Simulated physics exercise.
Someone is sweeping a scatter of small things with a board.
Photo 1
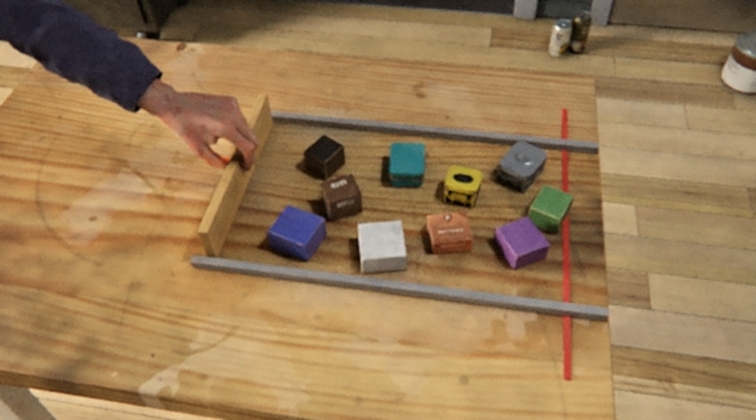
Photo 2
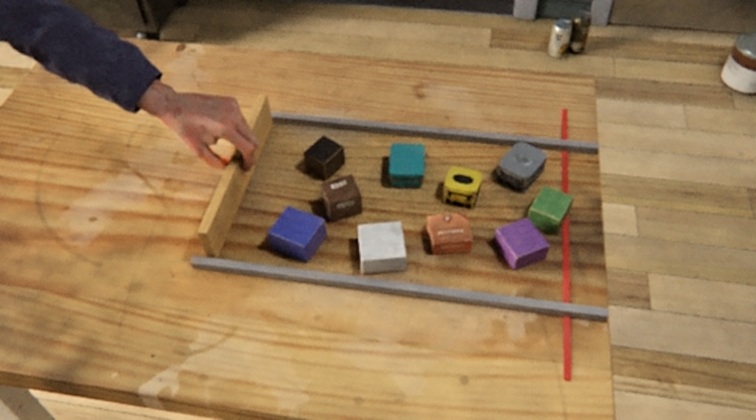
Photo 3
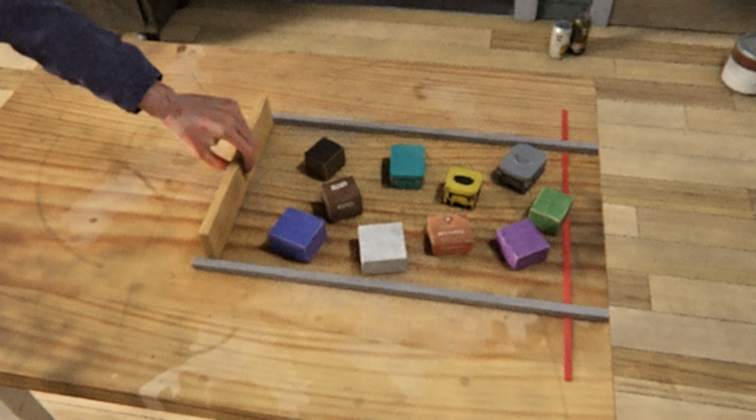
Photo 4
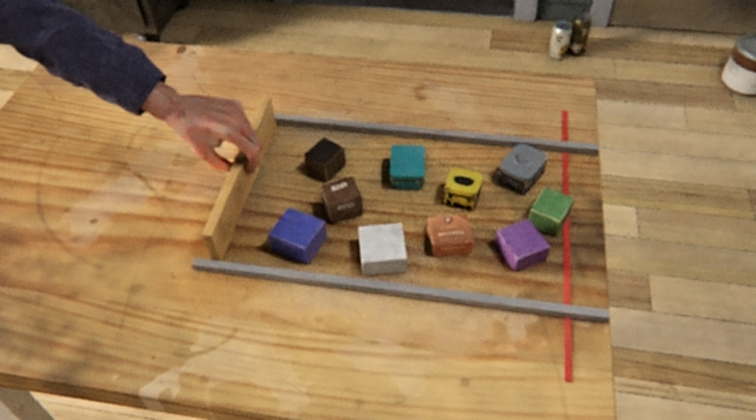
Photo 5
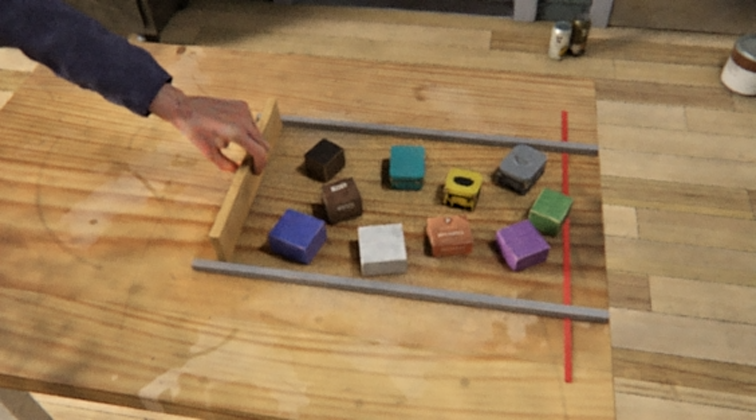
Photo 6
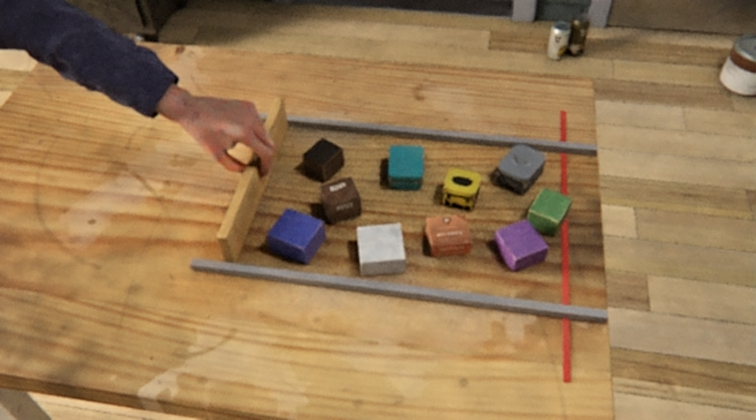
The clip opens on a hand holding a wooden board upright at the left of a wooden table, with small colourful blocks scattered between two grey rails and a red line at the right. The hand stays almost still at first, then slides the board slightly right, while the blocks stay in place.
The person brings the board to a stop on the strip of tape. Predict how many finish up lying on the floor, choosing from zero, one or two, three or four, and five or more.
My prediction is five or more.
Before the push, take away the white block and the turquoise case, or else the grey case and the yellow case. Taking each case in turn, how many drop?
Result: 4, then 5.
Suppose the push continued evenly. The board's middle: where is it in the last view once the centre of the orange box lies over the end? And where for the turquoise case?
I'd put it close to (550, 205), and close to (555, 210) for the other one.
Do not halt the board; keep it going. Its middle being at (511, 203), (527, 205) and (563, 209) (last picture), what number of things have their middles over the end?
2, 4 and 7.
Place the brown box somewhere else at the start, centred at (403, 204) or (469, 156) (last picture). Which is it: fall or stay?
Results in order - still up; still up.
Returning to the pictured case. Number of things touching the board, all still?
Contact count: 3.
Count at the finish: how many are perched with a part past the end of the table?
Tally: 1.
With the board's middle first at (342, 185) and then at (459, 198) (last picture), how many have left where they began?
That gives 4 for the first and 10 for the second.
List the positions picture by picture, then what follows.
In the first frame, green block (550, 209); purple block (521, 243); grey case (522, 167); board (240, 171); tape (566, 222).
In the second frame, purple block (521, 243); orange box (449, 234).
In the third frame, grey case (522, 168); blue block (298, 235).
In the fourth frame, green block (551, 211); black block (325, 159).
In the fifth frame, purple block (522, 245); white block (382, 250).
In the sixth frame, green block (549, 212); purple block (520, 245); grey case (521, 169); board (257, 176); tape (565, 224).
A little later, none off yet; green block at rest near (549, 212); purple block at rest near (520, 245); grey case at rest near (521, 169).
Next, none off yet; green block at rest near (549, 212); purple block at rest near (530, 243); grey case at rest near (521, 169).
Later still, none off yet; green block tilted well over near (624, 225); purple block shifted well along near (609, 251); grey case shifted about its own width near (590, 171).
When it is over, the number that fall off is five or more; down, white block, turquoise case, orange box, yellow case, grey case, purple block and green block.
